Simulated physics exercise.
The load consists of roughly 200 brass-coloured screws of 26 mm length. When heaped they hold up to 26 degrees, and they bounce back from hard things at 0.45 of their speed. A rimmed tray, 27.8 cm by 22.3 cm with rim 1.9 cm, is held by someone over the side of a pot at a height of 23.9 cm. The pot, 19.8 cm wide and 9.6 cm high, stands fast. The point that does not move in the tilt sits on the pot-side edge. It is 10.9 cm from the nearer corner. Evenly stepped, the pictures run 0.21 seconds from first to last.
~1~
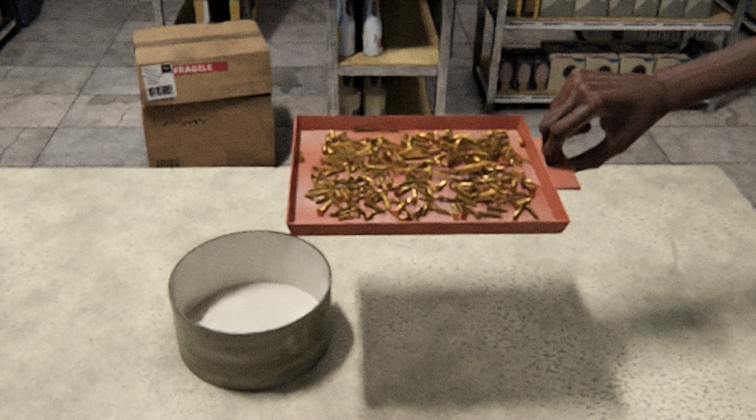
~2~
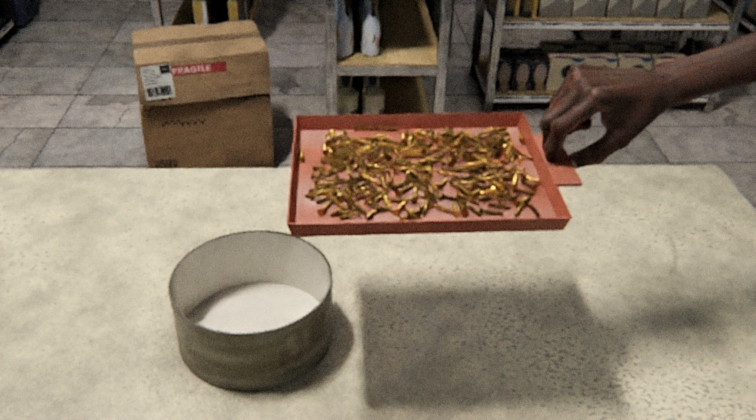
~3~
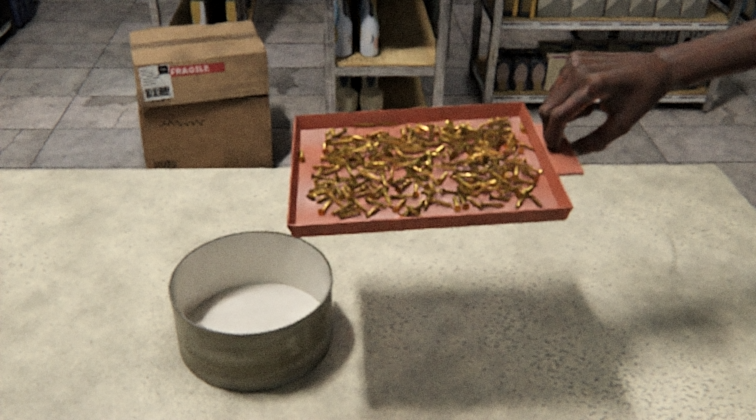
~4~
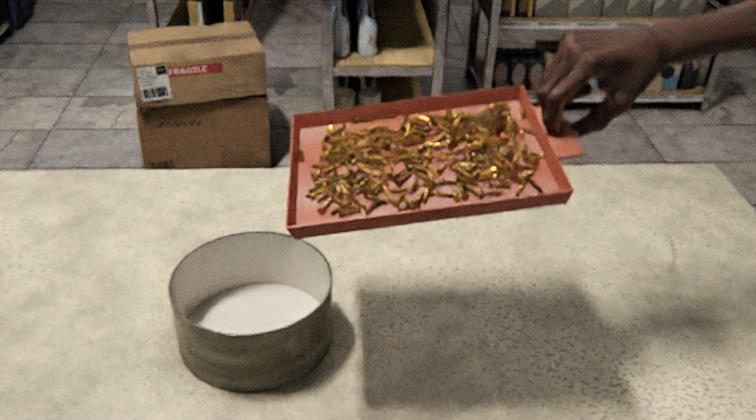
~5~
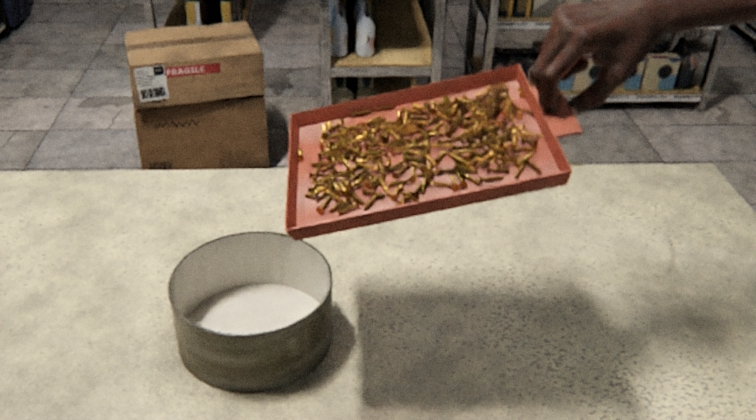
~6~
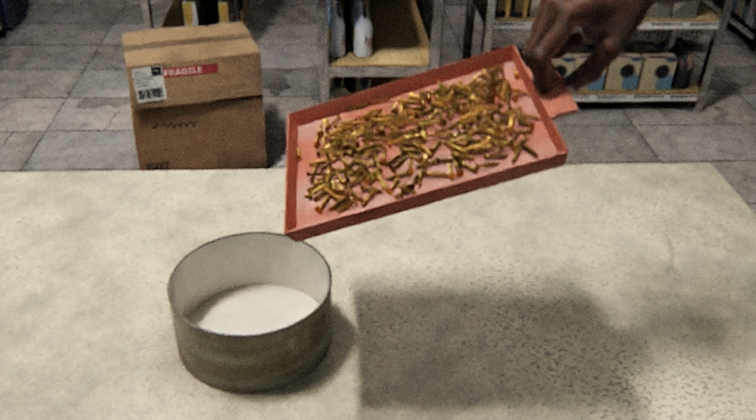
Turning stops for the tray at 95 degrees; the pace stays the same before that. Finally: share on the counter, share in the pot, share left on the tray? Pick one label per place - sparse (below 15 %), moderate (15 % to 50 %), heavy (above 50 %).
Counter: Moderate; pot: Heavy; tray: Sparse.
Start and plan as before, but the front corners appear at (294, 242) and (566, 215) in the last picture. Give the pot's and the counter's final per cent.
The pot gets 5 and the counter 95.
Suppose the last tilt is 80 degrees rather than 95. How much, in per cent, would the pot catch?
In that case, near 70 percent.
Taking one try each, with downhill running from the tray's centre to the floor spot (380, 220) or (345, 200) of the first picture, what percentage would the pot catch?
I'd put it at about 5 per cent for the first tilt and about 30 per cent for the second.
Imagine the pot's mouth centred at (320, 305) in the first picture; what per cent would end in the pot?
20 %.
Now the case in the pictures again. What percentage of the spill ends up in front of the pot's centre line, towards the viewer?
Roughly 100 per cent.
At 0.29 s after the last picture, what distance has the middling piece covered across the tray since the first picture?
Displacement on the tray: Roughly 7 cm.
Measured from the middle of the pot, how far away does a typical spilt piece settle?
Close to 18 cm, give or take.
Then, 0.29 s after the last picture, tilt 57 degrees; the tray holds 100 %, the pot 0 %.
Then, 0.48 s after the last picture, tilt 81 degrees; the tray holds 45 %, the pot 0 %.
Then, 0.80 s after the last picture, tilt 95 degrees; the tray holds 0 %, the pot 70 %.
In the end, counter 25 %, pot 75 %, tray 0 %.
